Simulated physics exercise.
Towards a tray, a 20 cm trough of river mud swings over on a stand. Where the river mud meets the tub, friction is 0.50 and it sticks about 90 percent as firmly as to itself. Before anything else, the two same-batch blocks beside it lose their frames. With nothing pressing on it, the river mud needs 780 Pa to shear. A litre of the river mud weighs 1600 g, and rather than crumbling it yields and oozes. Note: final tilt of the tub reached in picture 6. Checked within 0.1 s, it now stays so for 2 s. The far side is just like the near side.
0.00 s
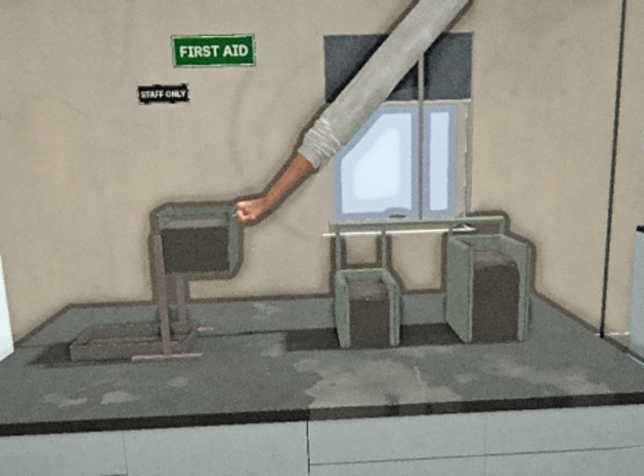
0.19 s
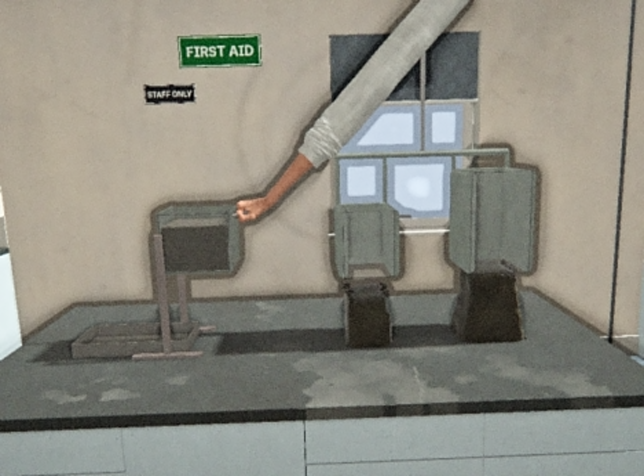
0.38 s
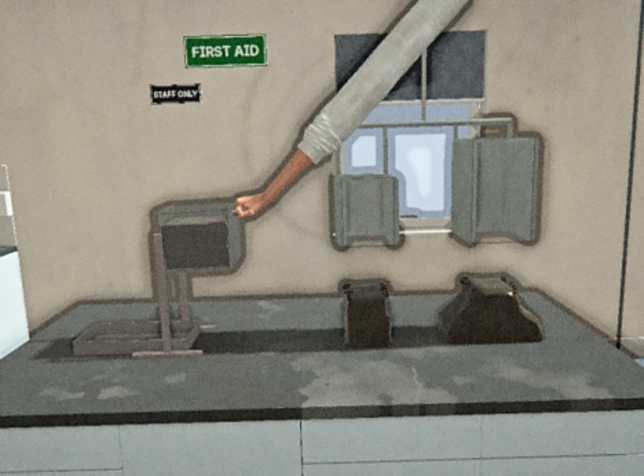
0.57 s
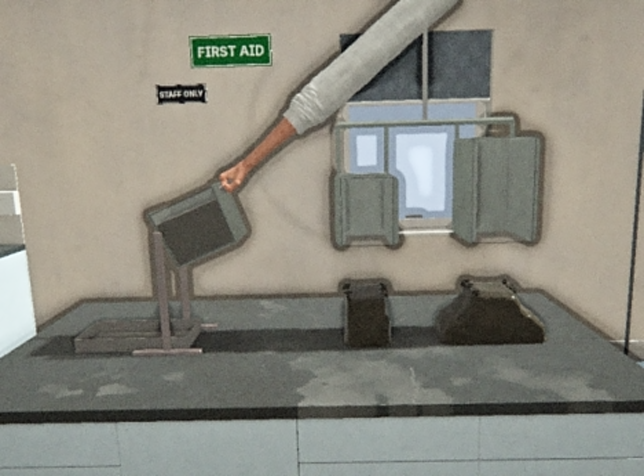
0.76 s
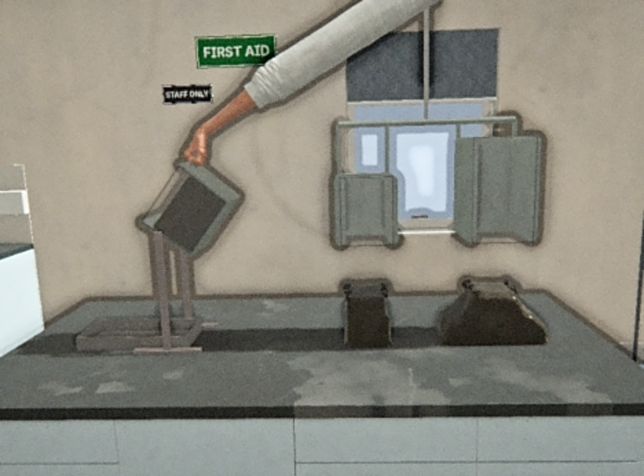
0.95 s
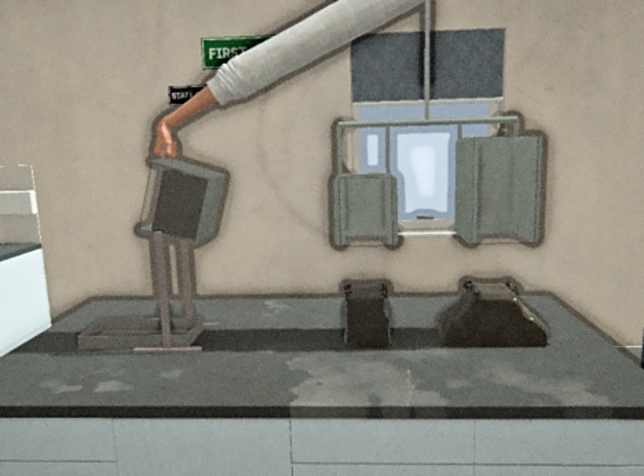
The clip shows two grey casings lifting off dark blocks on a counter, the right block slumping wider and much lower while the left sinks slightly; then a hand steeply tilts a mud-filled trough leftward on its stand.
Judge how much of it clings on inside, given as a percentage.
Something like 100 % clings on inside.
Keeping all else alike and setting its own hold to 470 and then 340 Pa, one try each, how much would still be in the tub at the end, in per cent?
First try roughly 75 per cent, second try roughly 65 per cent.
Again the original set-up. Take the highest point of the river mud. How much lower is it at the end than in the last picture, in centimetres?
Roughly 0 cm.
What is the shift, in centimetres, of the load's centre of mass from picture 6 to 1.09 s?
It has moved close to 0 cm.
After 1.09 s, the tub is at 74 degrees and holds 100 %.
After 1.26 s, the tub is at 74 degrees and holds 100 %.
After 1.43 s, the tub is at 74 degrees and holds 100 %.
After 1.60 s, the tub is at 74 degrees and holds 100 %.
After 2.95 s, the tub is at 74 degrees and holds 100 %.
